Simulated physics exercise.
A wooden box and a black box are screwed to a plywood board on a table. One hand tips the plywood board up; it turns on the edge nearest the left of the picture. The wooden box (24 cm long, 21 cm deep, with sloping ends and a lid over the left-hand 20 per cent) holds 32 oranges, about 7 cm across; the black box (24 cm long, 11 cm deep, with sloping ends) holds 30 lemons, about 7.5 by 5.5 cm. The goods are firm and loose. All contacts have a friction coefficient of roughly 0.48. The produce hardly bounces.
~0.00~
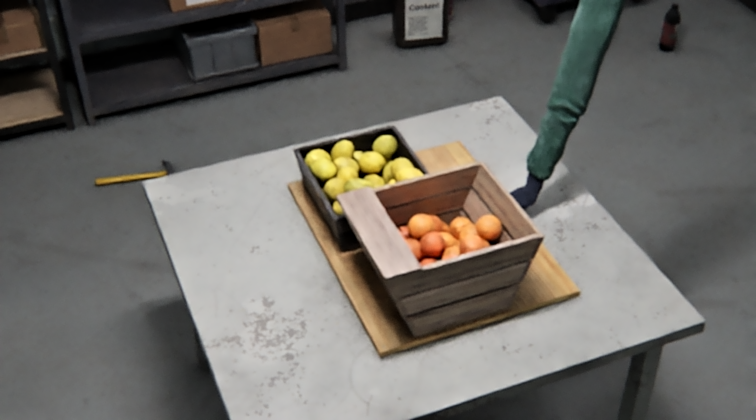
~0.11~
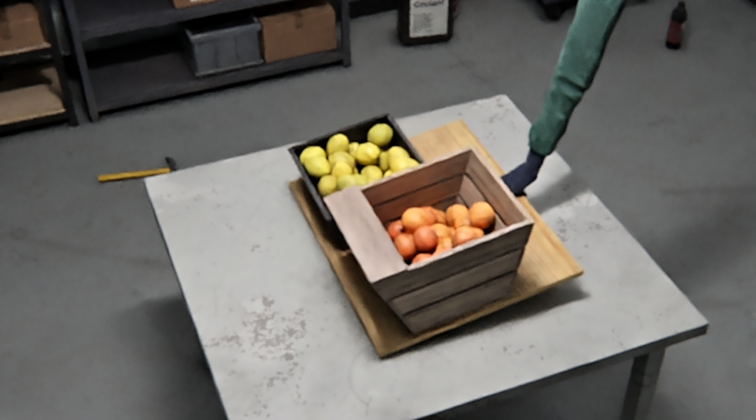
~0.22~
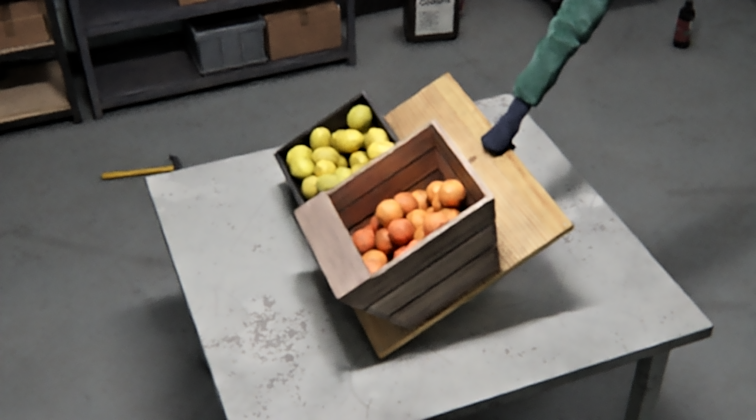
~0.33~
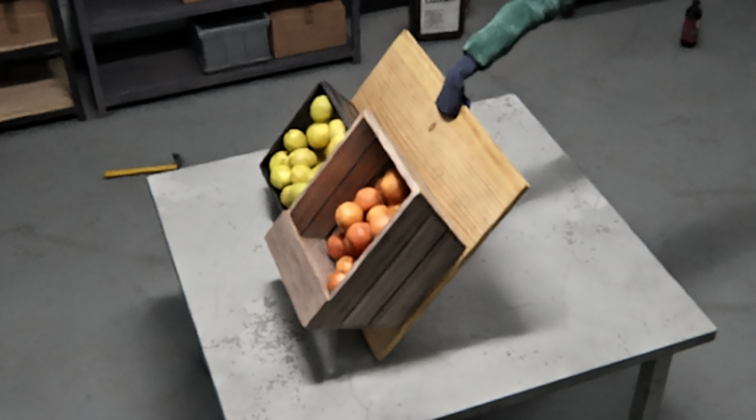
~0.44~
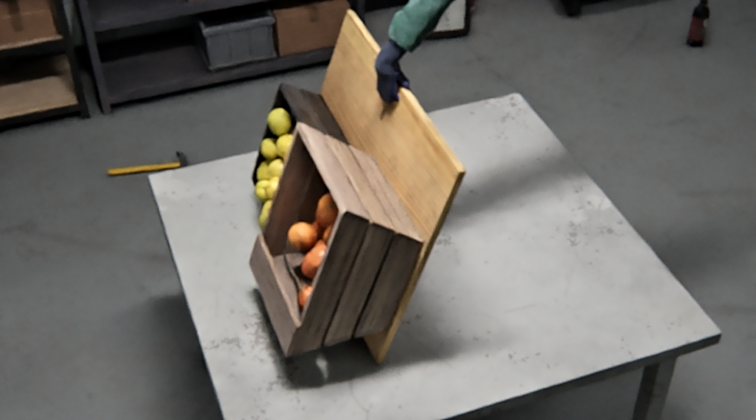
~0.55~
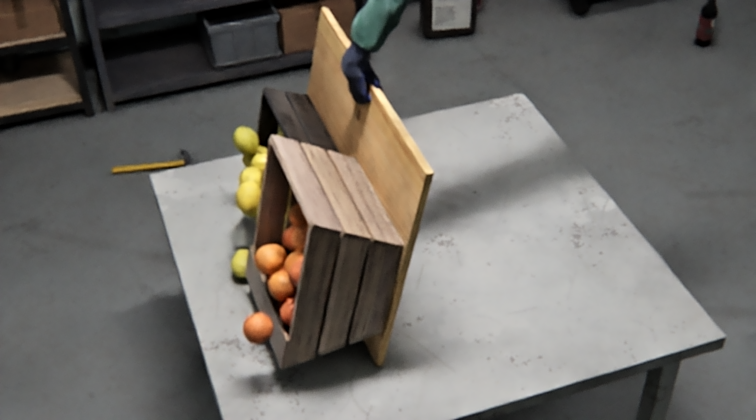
On a gray table, a gloved hand tips up a board holding boxes of fruit.
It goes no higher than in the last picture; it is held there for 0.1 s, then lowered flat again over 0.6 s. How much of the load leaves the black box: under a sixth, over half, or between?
Out of the black box go over half of the lemons.
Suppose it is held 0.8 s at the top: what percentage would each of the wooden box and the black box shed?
In that case wooden box 30, black box 70 per cent.
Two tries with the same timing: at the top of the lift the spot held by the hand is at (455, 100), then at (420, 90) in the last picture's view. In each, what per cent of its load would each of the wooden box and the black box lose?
Wooden box 0 then 10, black box 10 then 30 per cent.
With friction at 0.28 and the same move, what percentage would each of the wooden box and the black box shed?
Then wooden box 30, black box 60 per cent.
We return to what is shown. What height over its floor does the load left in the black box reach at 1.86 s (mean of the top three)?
Some 13 cm.
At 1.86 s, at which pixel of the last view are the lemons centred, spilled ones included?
At about (238, 230).
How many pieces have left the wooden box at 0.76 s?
Out by then, roughly: Wooden box 8.
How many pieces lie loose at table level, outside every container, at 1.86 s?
About 14.
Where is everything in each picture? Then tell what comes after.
In the first frame (places track the rim corner closest to us here, unless another is named; the camera moves round a little), black box (by its farthest rim corner) (391, 127); wooden box (390, 278); tipped 0°; all still inside.
Black box (386, 114); wooden box (376, 281); tipped 8°, in the second frame.
Wooden box (344, 296); tipped 27°, in the third frame.
Wooden box (310, 323); tipped 51°, in the fourth frame.
Wooden box (290, 350); tipped 70°; 1 out, in the fifth frame.
Wooden box (285, 363); tipped 78°; 8 out, the lowest lemon at (243, 263), in the sixth frame.
After 0.76 s, tilt 71°; the wooden box is down by 8 of 32 and the black box is down by 16 of 30.
After 1.02 s, tilt 26°; the wooden box is down by 8 of 32 and the black box is down by 18 of 30.
After 1.39 s, tilt 0°; the wooden box is down by 9 of 32 and the black box is down by 18 of 30.
When it is over (at 1.86 s), the wooden box is down by 9 of 32 and the black box is down by 18 of 30. Asked share, 18 of 30, 60 per cent.
